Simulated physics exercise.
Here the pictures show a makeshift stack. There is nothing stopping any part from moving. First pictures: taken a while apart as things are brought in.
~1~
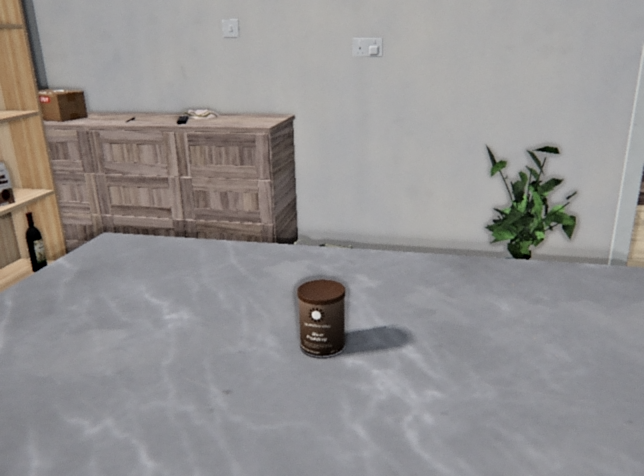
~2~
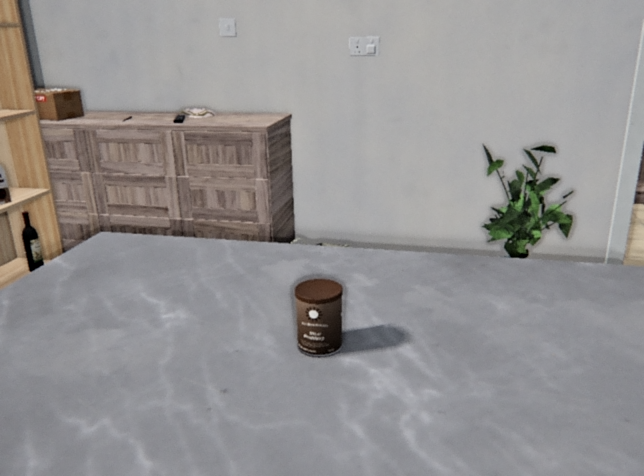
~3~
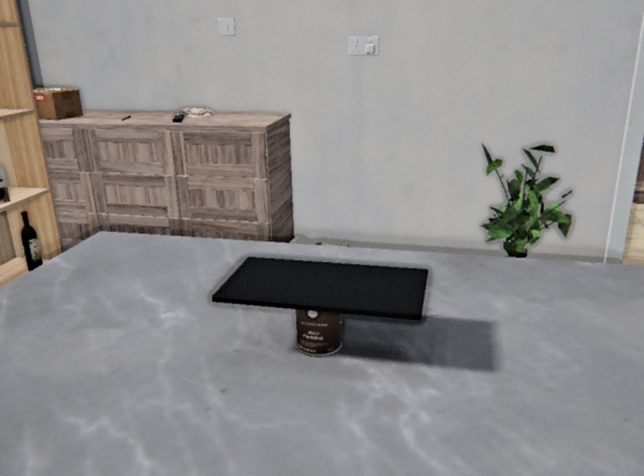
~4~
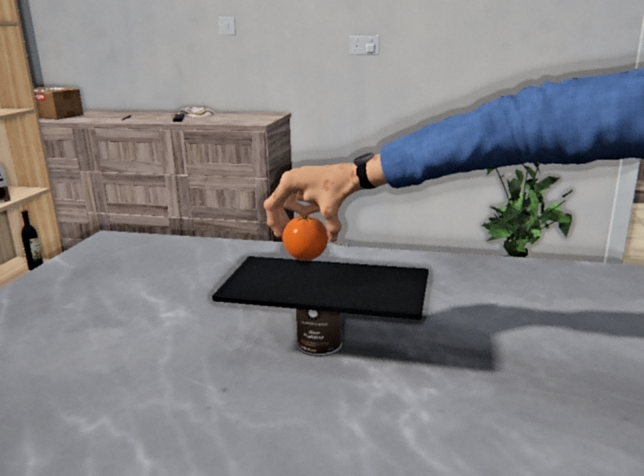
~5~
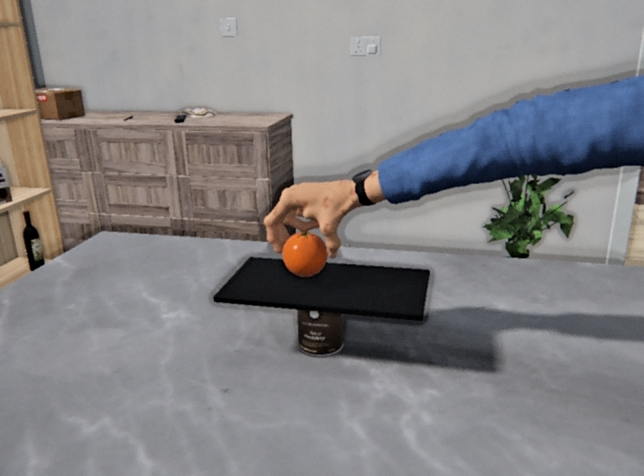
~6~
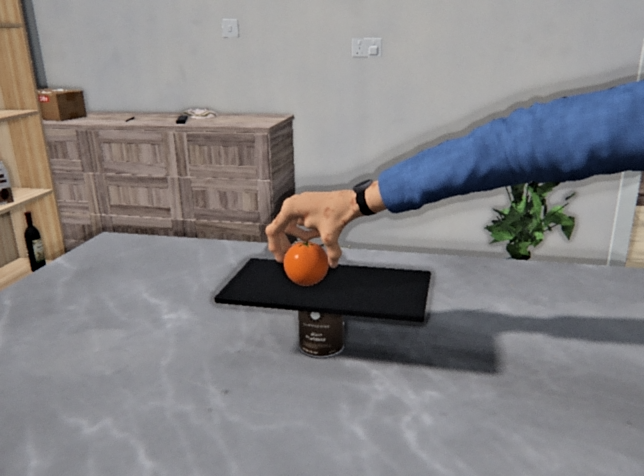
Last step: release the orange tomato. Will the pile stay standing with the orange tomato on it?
Yes.
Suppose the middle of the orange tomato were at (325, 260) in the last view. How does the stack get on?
The stack then stays standing.
Then, 0.50 s on from there, no change.
Then, 1.30 s on from there, orange tomato resting near (306, 264).
In the end, all 3 unmoved. At the end, from the last picture's camera, orange tomato near (306, 264). The stack holds.
